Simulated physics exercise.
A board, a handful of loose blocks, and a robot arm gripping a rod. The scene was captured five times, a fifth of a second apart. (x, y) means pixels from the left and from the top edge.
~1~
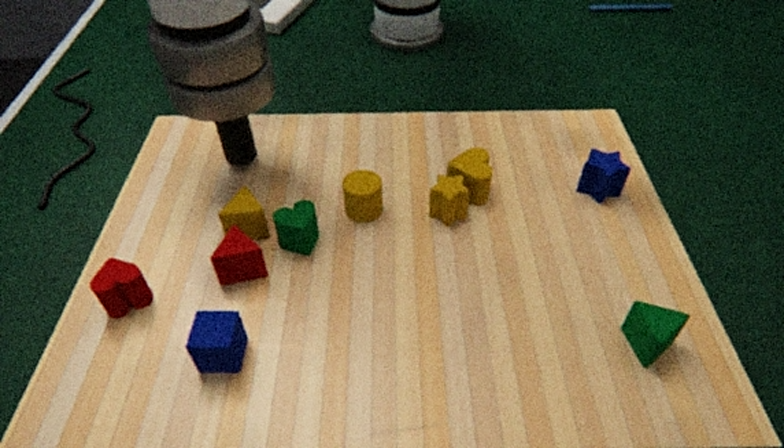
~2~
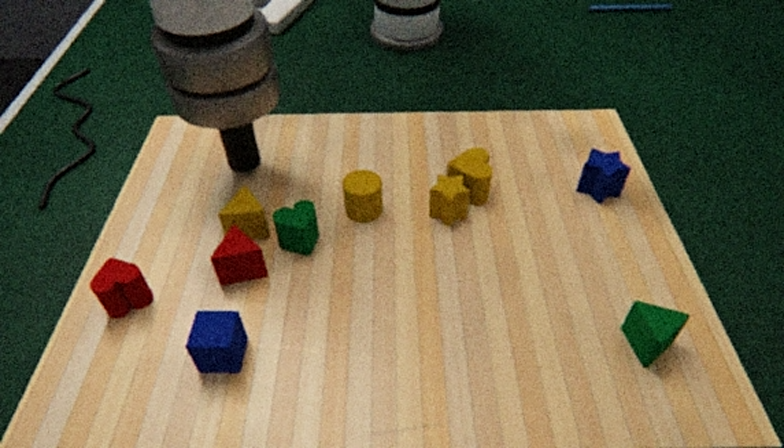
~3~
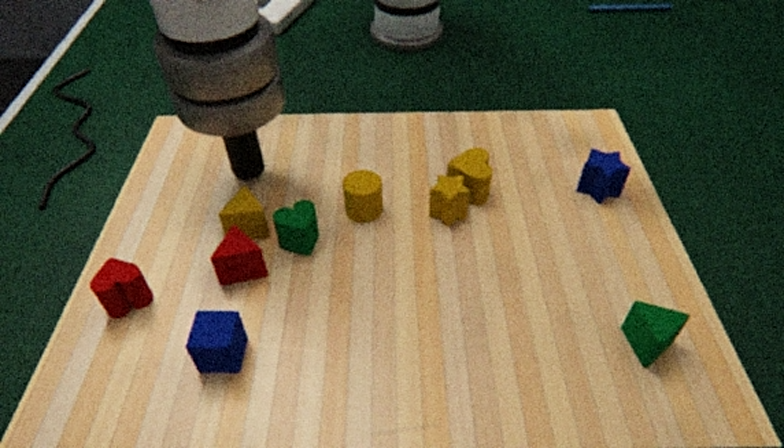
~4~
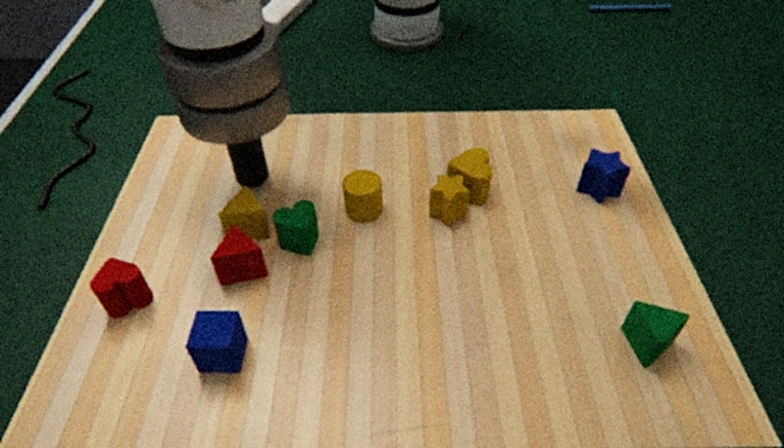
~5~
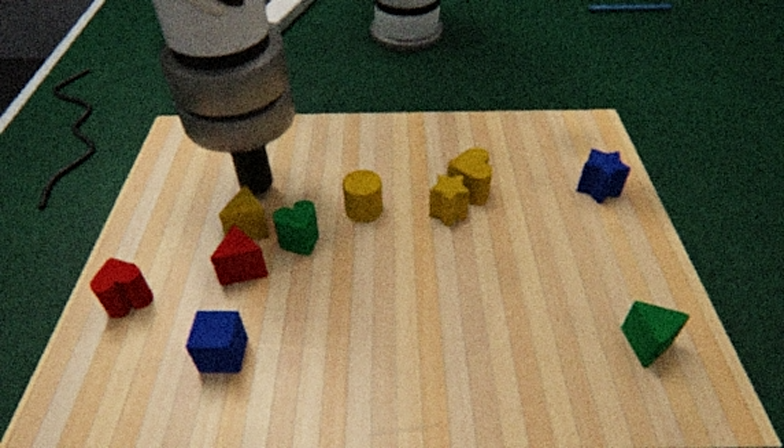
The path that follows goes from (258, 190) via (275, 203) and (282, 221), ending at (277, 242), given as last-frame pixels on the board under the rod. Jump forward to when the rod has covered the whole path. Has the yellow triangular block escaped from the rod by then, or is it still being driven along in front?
Slid off.
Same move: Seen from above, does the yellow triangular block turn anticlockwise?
Short answer: No.
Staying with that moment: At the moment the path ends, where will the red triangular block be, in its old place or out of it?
It barely shifts, if at all.
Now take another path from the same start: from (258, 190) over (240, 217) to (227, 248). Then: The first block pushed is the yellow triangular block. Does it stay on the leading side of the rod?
It stays on the rod's front.
On the path given first. Halfway along, rod at (279, 205); nothing pushed yet.
At the end, rod at (275, 235); red triangular block unmoved; yellow triangular block at (238, 208), turned 35° clockwise; green heart at (299, 223), turned 40° anticlockwise.
